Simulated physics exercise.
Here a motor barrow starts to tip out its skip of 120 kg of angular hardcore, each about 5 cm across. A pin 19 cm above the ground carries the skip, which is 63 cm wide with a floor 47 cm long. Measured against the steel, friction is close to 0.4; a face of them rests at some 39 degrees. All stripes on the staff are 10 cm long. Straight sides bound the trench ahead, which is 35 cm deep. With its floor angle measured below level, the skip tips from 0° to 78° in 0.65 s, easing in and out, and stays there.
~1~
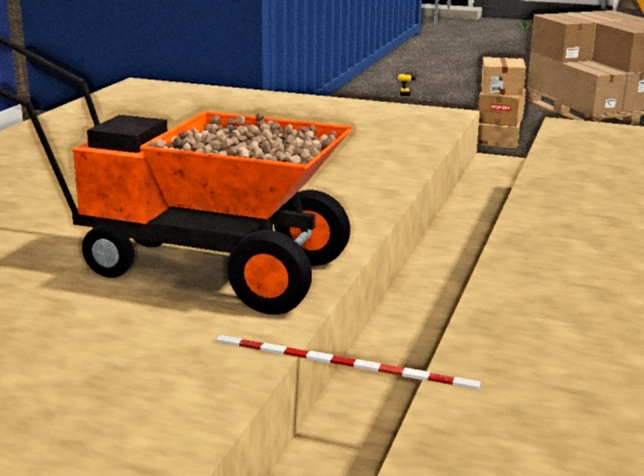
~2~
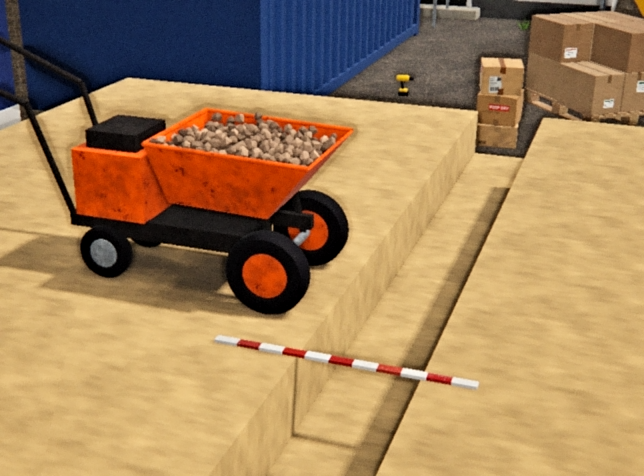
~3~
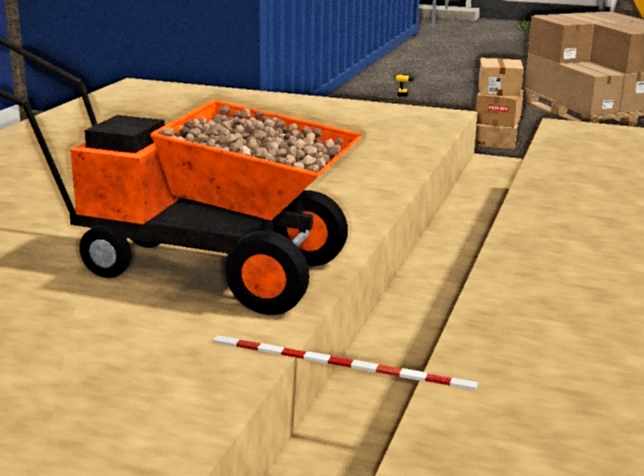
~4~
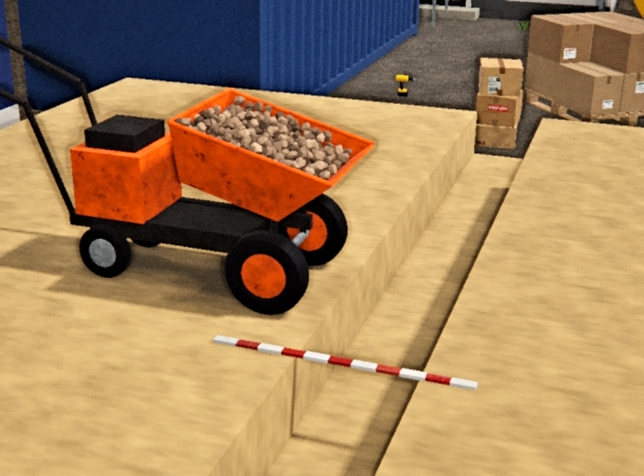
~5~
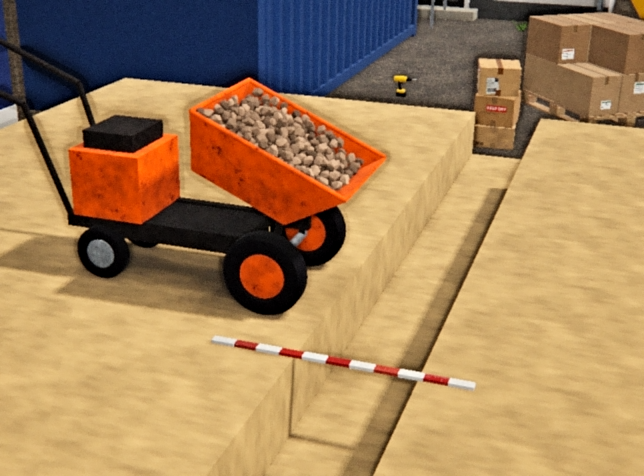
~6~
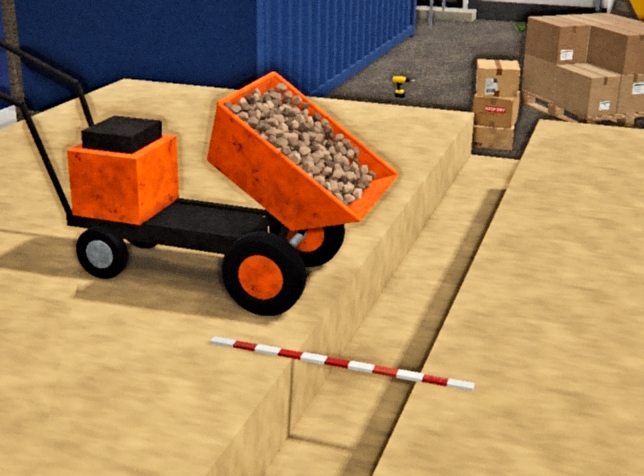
An orange motor barrow with black wheels and handles stands at the left of a sandy yard, seen from above at an angle, beside a straight-sided trench. Its skip holds brownish-grey stones, a red-and-white staff lies across the trench, and a blue container and brown boxes stand behind. The skip tilts steadily forward to the right, its rear rising and the stones staying inside.
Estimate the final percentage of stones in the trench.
I would say 65 percent.
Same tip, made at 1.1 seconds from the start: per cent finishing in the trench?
Trench share: Approx. 85%.
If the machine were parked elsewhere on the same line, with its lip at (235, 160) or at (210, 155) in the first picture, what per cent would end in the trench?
100 and 80 %.
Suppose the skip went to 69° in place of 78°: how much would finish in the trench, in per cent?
Share in trench: Approx. 50%.
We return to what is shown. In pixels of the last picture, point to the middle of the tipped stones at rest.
Roughly at (432, 355).
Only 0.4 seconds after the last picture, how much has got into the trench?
At that moment: Approx. 30 %.
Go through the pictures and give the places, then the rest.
In the first frame, lip at (305, 168), floor tilted 0°, highest stones at (254, 130).
In the second frame, the skip is at 2°, its lip at (308, 170); the top of the load is at (247, 129).
In the third frame, lip at (317, 176), floor tilted 7°, highest stones at (233, 119).
In the fourth frame, the skip is at 15°, its lip at (331, 186); the top of the load is at (238, 111).
In the fifth frame, lip at (346, 201), floor tilted 24°, highest stones at (247, 104).
In the sixth frame, lip at (359, 220), floor tilted 35°, highest stones at (266, 97).
Then, 0.2 s after the last picture the floor is at 66°, 100 % in the skip; the foremost stones are at (393, 248).
Then, 0.4 s after the last picture the floor is at 78°, 49 % in the skip, 30 % in the trench, 21 % past the trench; the foremost stones are at (496, 321).
Then, 0.8 s after the last picture the floor is at 78°, 10 % in the skip, 55 % in the trench, 35 % past the trench; the foremost stones are past the picture's edge.
Then, 2.8 s after the last picture the floor is at 78°, 0 % in the skip, 65 % in the trench, 35 % past the trench; the foremost stones are past the picture's edge.
